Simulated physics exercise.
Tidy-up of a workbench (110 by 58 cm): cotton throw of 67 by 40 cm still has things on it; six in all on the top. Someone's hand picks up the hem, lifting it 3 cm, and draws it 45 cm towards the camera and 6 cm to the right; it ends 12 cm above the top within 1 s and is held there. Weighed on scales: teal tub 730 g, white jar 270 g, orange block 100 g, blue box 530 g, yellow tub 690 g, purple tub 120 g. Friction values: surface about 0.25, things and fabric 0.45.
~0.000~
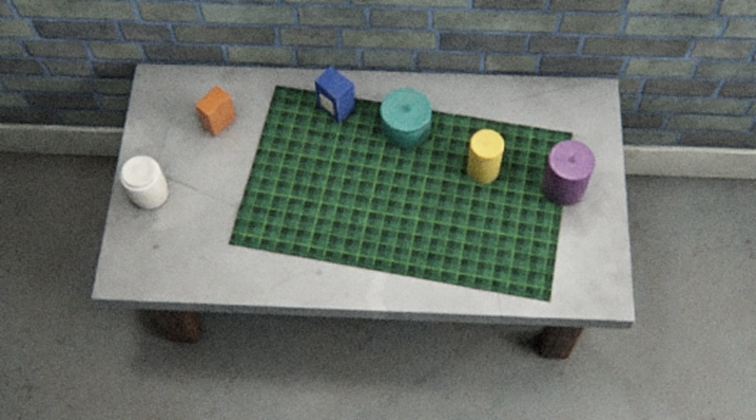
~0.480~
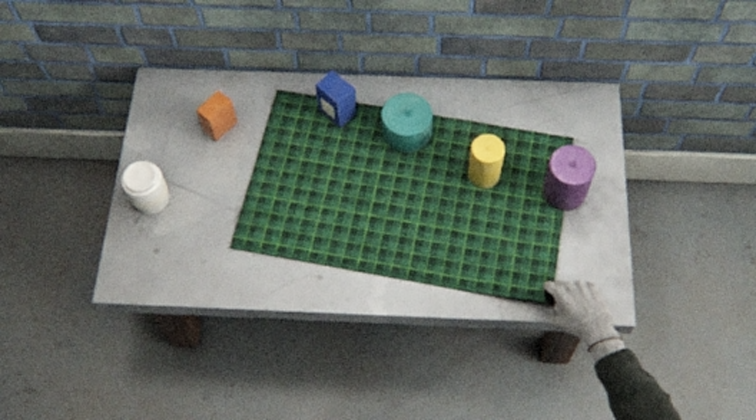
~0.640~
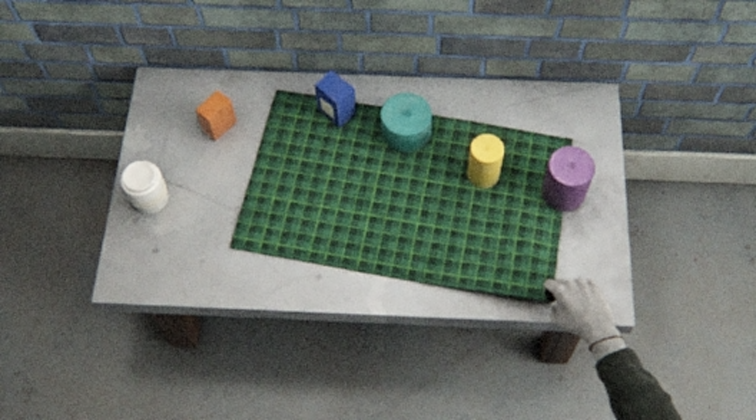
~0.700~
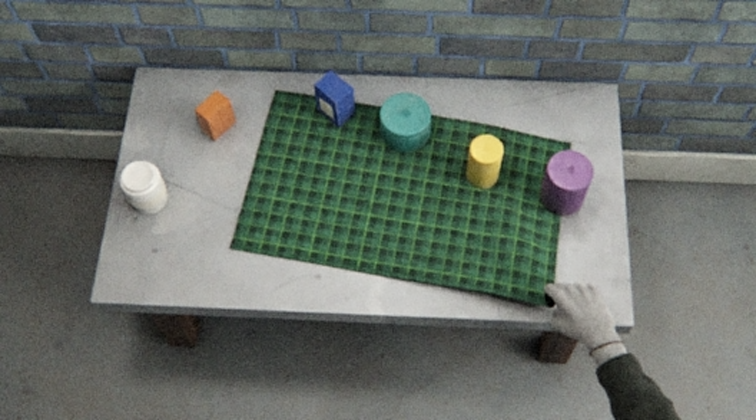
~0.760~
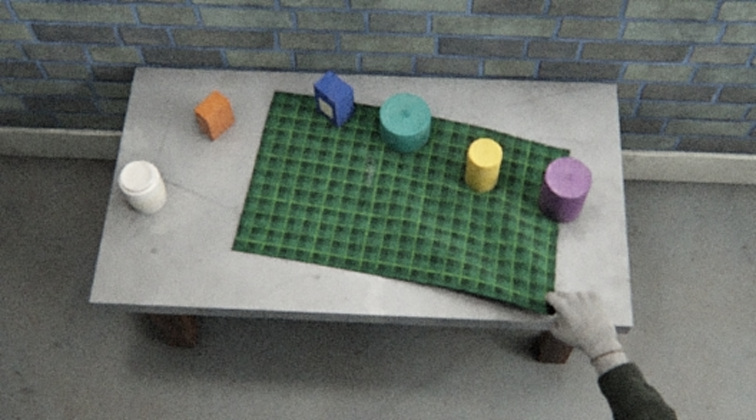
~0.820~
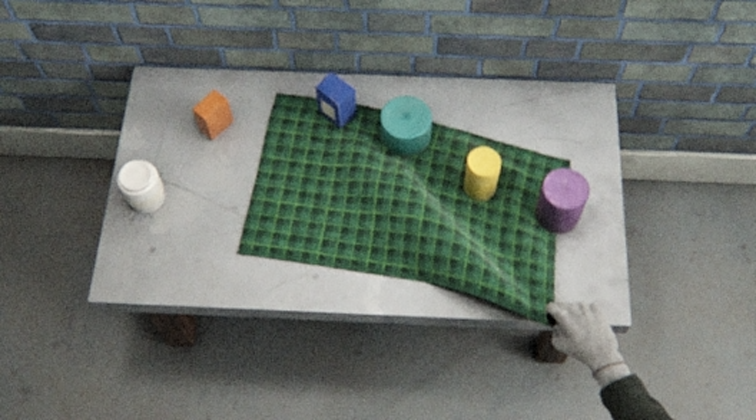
A gloved hand took hold of the green checked cloth's near right corner and pulled it slowly towards the viewer, creasing it, and the purple and yellow tubs shifted a little the same way.
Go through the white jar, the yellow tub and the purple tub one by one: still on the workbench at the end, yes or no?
White jar - yes; yellow tub - no; purple tub - no.
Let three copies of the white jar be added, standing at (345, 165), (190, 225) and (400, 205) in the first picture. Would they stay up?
Log, listed order - lost / kept / lost.
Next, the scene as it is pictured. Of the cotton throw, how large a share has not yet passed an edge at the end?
About 10 per cent.
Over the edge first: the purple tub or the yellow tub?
The purple one goes first.
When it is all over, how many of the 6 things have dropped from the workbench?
Counted result: 3.
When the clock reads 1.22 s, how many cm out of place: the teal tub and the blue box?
For the teal tub, 30 centimetres, and for the blue box, 25 centimetres.
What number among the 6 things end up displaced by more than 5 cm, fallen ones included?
Count recorded: 4.
After 1.0 s, 90 % of the cotton throw is still over the top; purple tub 19 cm off its start, yellow tub 16 cm off its start, teal tub 13 cm off its start.
After 1.2 s, 55 % of the cotton throw is still over the top; purple tub 36 cm off its start, yellow tub 33 cm off its start, teal tub 29 cm off its start.
After 1.4 s, 30 % of the cotton throw is still over the top; purple tub over the edge, yellow tub on its side, 47 cm off its start at (554, 384), teal tub 40 cm off its start at (498, 267).
After 1.6 s, 15 % of the cotton throw is still over the top; purple tub over the edge, yellow tub over the edge, teal tub on its side, 56 cm off its start.
After 3.2 s, 10 % of the cotton throw is still over the top; purple tub over the edge, yellow tub over the edge, white jar 0 cm off its start at (135, 175), teal tub over the edge.
